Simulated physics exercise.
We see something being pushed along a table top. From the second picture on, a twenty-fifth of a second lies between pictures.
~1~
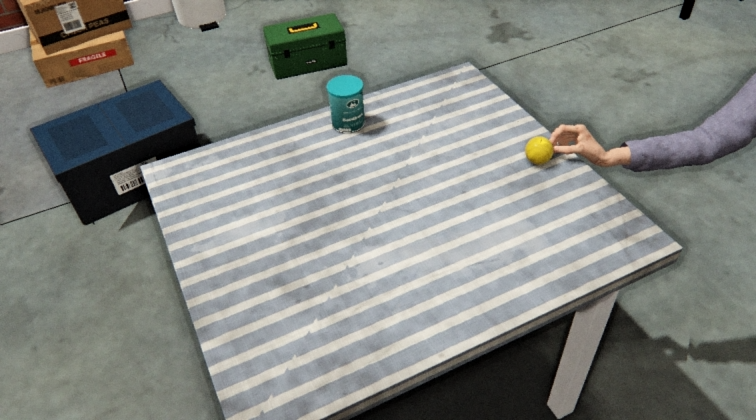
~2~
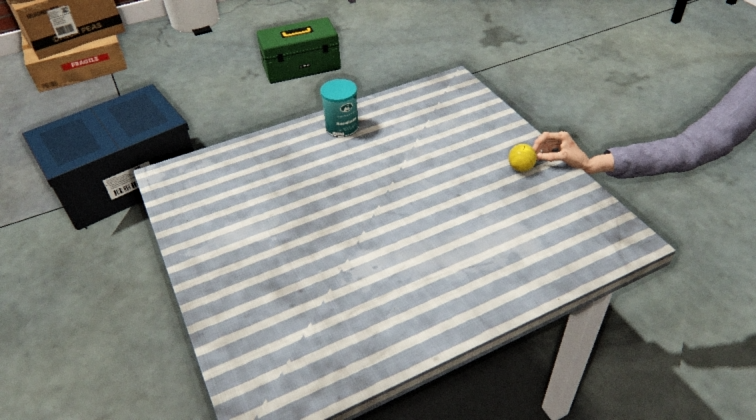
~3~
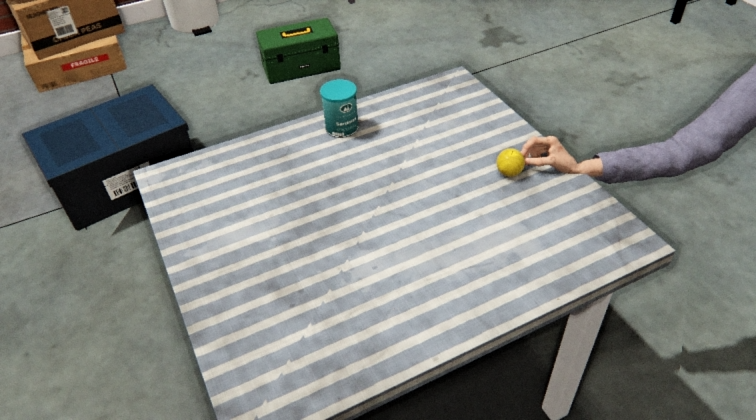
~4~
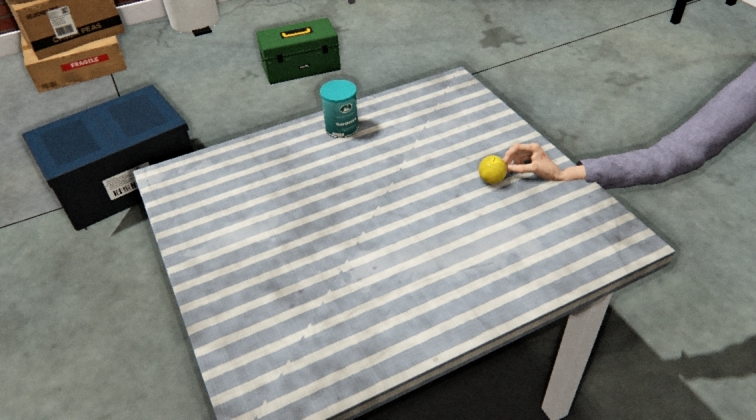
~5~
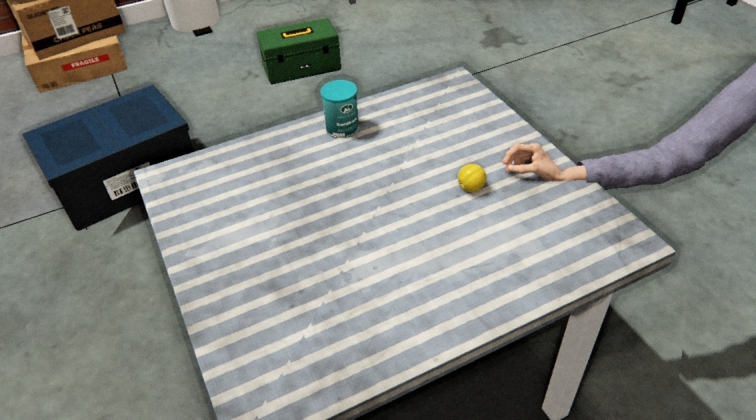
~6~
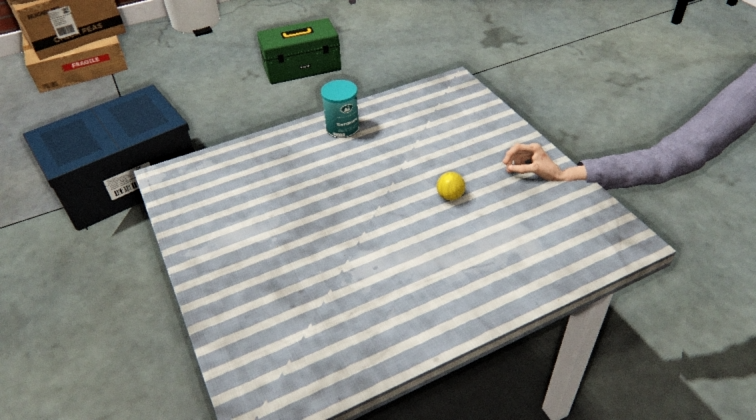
At first, a hand at the right side of a striped table touches a small yellow ball-shaped fruit, with a teal canister standing near the far edge. The hand pushes the fruit leftward and slightly nearer, then stays back as the fruit rolls on alone toward the table's middle.
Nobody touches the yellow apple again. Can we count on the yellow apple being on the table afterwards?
The yellow apple goes over the edge.
Then, 0.20 s on from there, yellow apple shifted well along near (344, 227).
Then, 0.60 s on from there, yellow apple now off the table.
Then, 0.90 s on from there, things are still on the move.
In the end, off the table, yellow apple.
